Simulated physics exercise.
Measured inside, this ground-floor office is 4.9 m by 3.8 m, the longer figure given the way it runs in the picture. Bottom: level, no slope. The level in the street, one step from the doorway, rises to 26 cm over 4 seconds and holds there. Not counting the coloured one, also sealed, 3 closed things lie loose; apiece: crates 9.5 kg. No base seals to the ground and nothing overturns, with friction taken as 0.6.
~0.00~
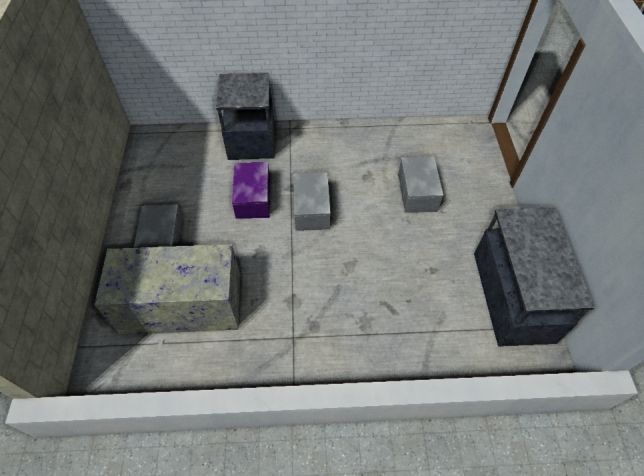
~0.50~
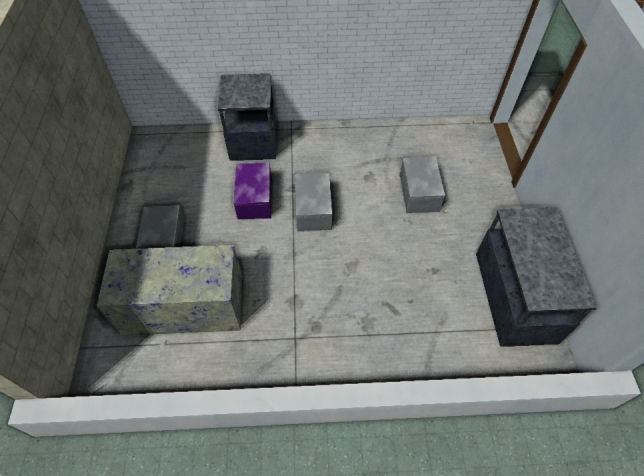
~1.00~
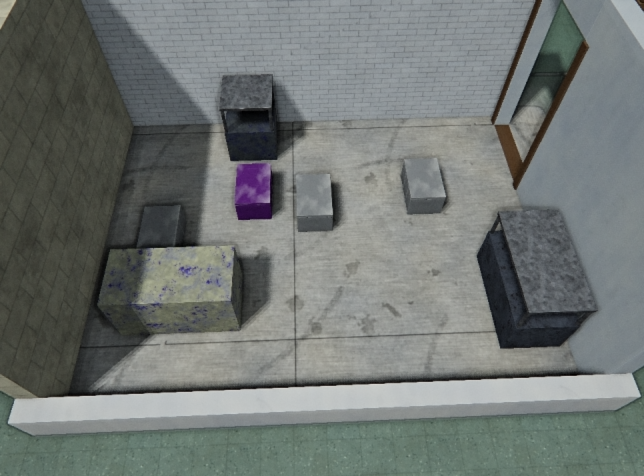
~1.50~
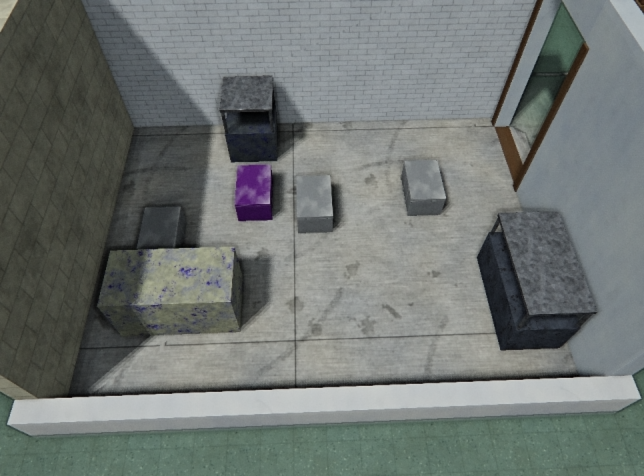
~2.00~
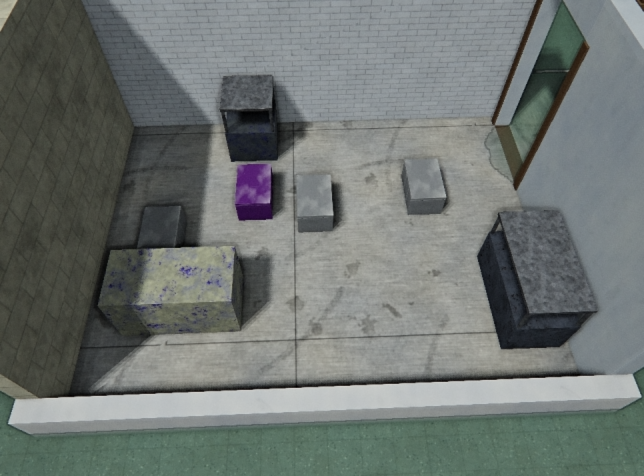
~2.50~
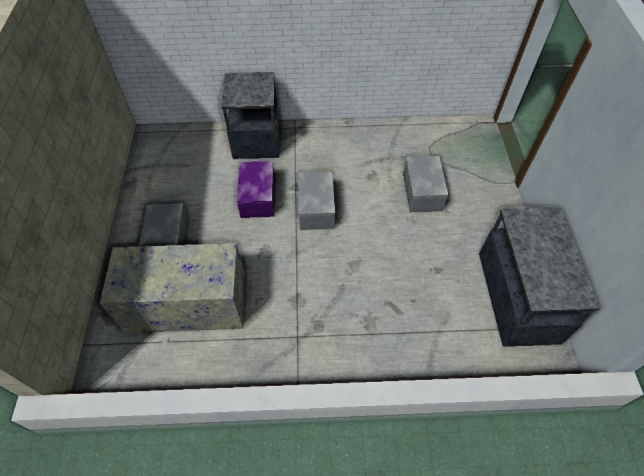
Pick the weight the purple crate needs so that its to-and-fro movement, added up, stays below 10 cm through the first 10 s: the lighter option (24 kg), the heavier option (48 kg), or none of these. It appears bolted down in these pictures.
Pick: The heavier option.
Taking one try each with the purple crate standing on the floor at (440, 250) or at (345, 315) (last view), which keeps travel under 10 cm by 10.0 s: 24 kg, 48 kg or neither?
Well, at the first spot either weight will do, and at the second either weight will do.
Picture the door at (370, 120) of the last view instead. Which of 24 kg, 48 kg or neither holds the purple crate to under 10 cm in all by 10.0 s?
Note: The lighter mass keeps it.
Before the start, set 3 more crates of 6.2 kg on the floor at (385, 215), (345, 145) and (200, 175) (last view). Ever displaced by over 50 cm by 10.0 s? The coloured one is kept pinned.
Answer by position: Outside the range; outside the range; outside the range.
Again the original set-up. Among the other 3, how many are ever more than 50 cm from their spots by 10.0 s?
It adds up to 2.
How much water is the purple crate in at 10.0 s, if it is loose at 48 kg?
Close to 9 cm deep.
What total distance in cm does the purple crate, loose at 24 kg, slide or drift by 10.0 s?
Around 100 cm in total.
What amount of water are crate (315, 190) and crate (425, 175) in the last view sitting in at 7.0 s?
First about 5 cm, second about 5 cm.
After 3.5 s the purple crate would be 0 cm from its start with 24 kg and 0 cm from its start with 48 kg; 0 cm of water round it then.
After 4.5 s the purple crate would be 0 cm from its start with 24 kg and 0 cm from its start with 48 kg; 1 cm of water round it then.
After 7.0 s the purple crate would be 52 cm from its start with 24 kg and 0 cm from its start with 48 kg; 7 cm of water round it then.
After 10.0 s the purple crate would be 103 cm from its start with 24 kg and 0 cm from its start with 48 kg; 9 cm of water round it then.
